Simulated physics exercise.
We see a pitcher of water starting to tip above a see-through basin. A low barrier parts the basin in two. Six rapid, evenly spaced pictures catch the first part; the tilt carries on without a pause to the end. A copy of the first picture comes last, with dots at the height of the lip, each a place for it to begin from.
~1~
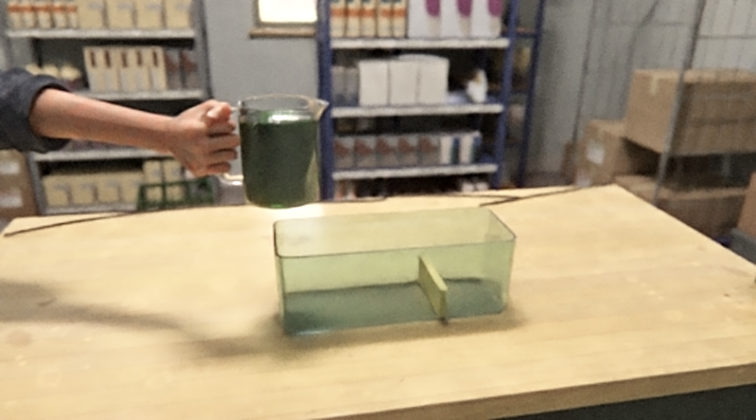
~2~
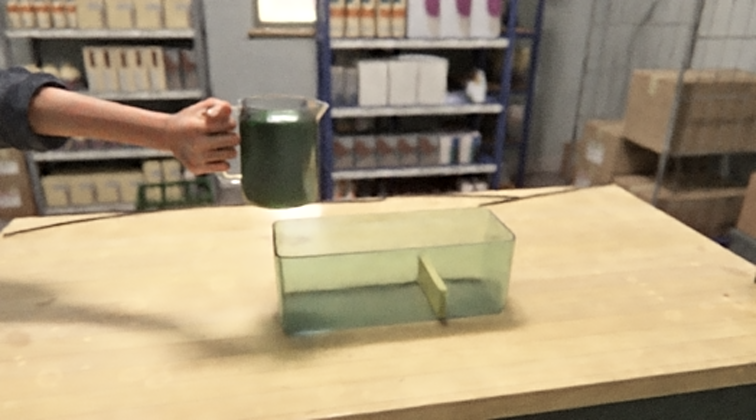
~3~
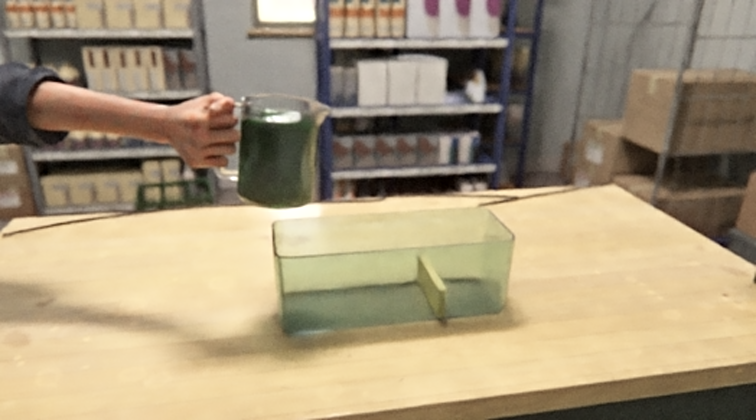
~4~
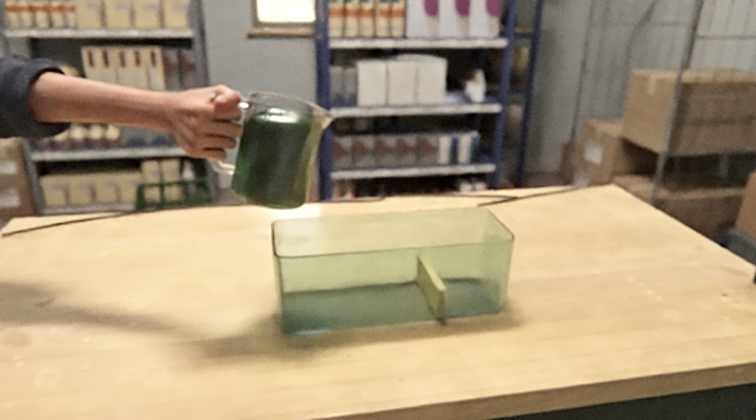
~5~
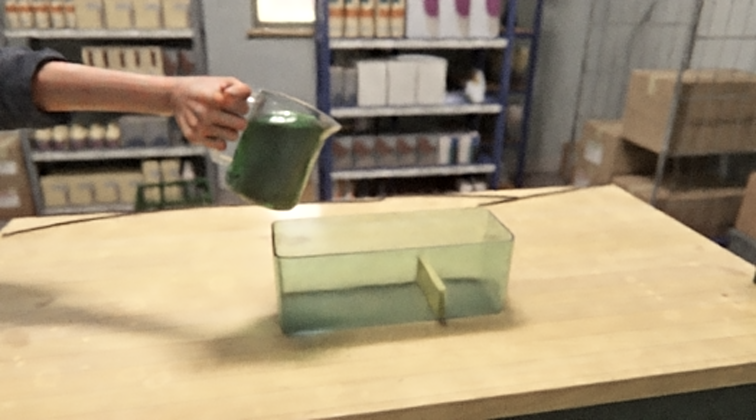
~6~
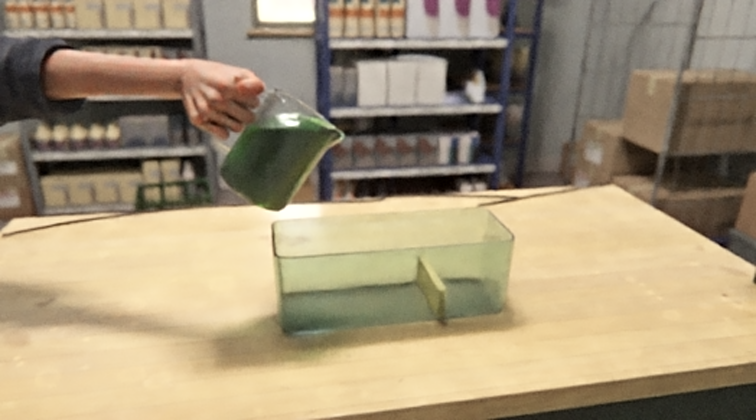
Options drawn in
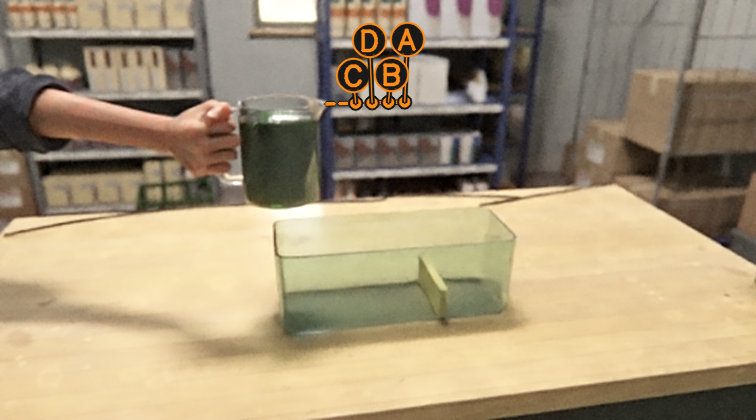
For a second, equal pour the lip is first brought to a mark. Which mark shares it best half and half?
B is best.
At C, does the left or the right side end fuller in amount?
The left one.
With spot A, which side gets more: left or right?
More ends on the right.
In orange, A at (404, 101); B at (388, 102); C at (355, 103); D at (372, 102).
Choosing A, about 26 % ends left of the wall and 72 % right of it.
Choosing B, about 53 % ends left of the wall and 45 % right of it.
Choosing C, about 92 % ends left of the wall and 3 % right of it; 5 % is lost outside.
Choosing D, about 85 % ends left of the wall and 12 % right of it; 3 % is lost outside.
